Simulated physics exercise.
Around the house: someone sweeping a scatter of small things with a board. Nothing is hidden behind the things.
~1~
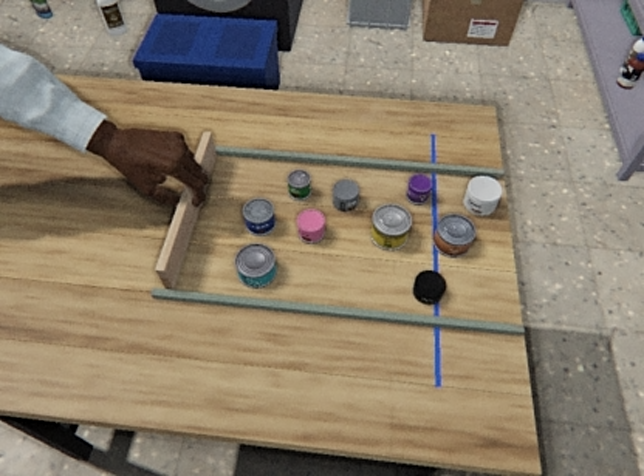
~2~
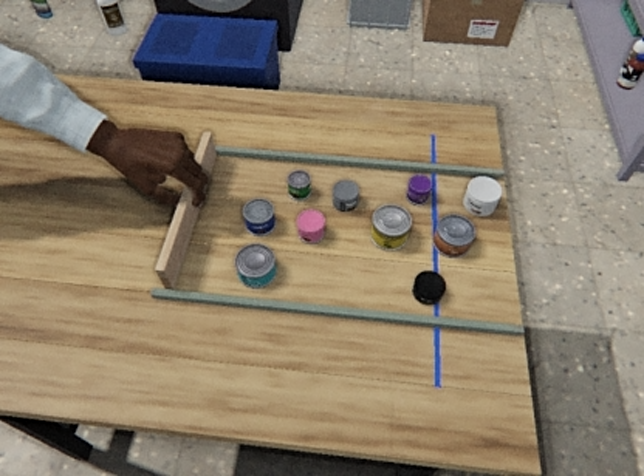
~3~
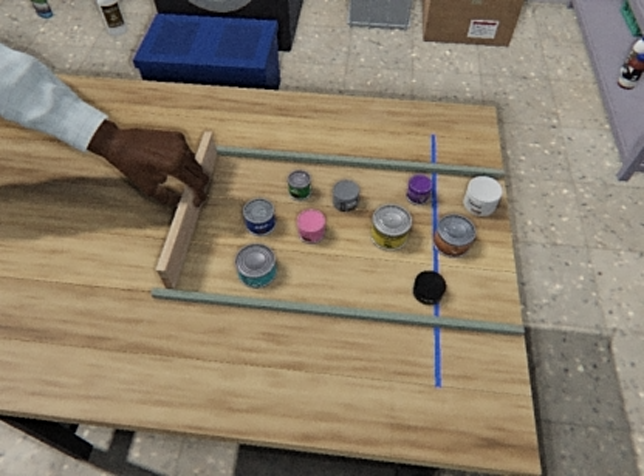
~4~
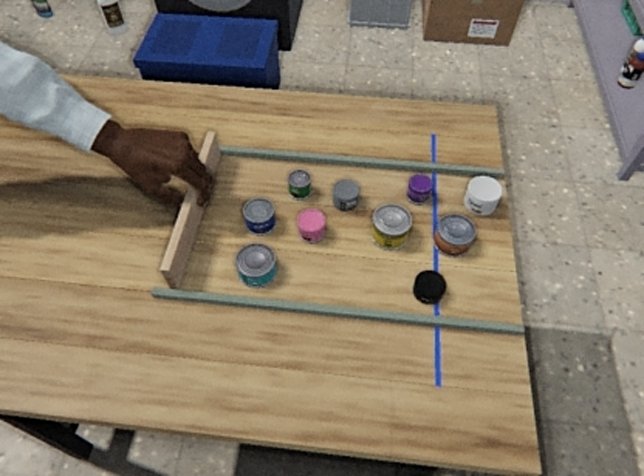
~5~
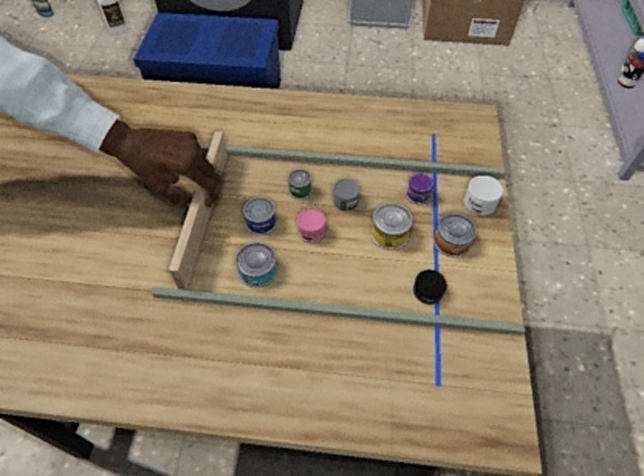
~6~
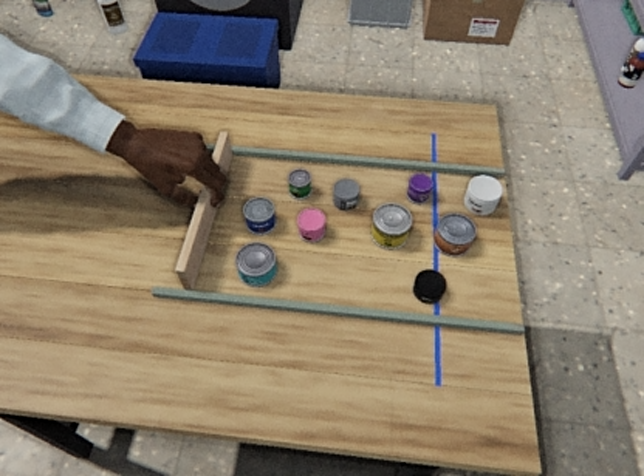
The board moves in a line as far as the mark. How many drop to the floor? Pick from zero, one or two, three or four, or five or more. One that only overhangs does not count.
The number that fall off is one or two.
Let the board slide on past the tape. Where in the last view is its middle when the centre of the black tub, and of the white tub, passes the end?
For the black tub at (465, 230), for the white tub at (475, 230).
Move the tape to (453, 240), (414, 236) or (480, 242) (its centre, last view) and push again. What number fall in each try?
The counts: 1, 0 and 4.
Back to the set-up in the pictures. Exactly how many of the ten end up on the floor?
It comes to 1.
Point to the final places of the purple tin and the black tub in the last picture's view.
About (463, 182), and the other about (494, 300).
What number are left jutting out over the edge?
It comes to 0.
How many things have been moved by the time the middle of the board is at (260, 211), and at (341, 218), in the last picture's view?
2 and 6.
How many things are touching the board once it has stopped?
In contact: 4.
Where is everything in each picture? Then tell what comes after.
In the first picture, white tub (482, 196); orange tin (454, 236); black tub (429, 288); board (190, 206); tape (435, 239).
In the second picture, orange tin (454, 236); board (190, 206).
In the third picture, black tub (429, 288); green tin (300, 185).
In the fourth picture, white tub (482, 196); pink tin (312, 226).
In the fifth picture, orange tin (454, 235); blue tin (260, 216).
In the sixth picture, white tub (483, 196); orange tin (454, 235); black tub (429, 287); board (208, 206); tape (436, 238).
Early on, none off yet; white tub at rest near (483, 196); orange tin at rest near (454, 235); black tub at rest near (429, 287).
Finally, the number that fall off is one or two; lost, orange tin.
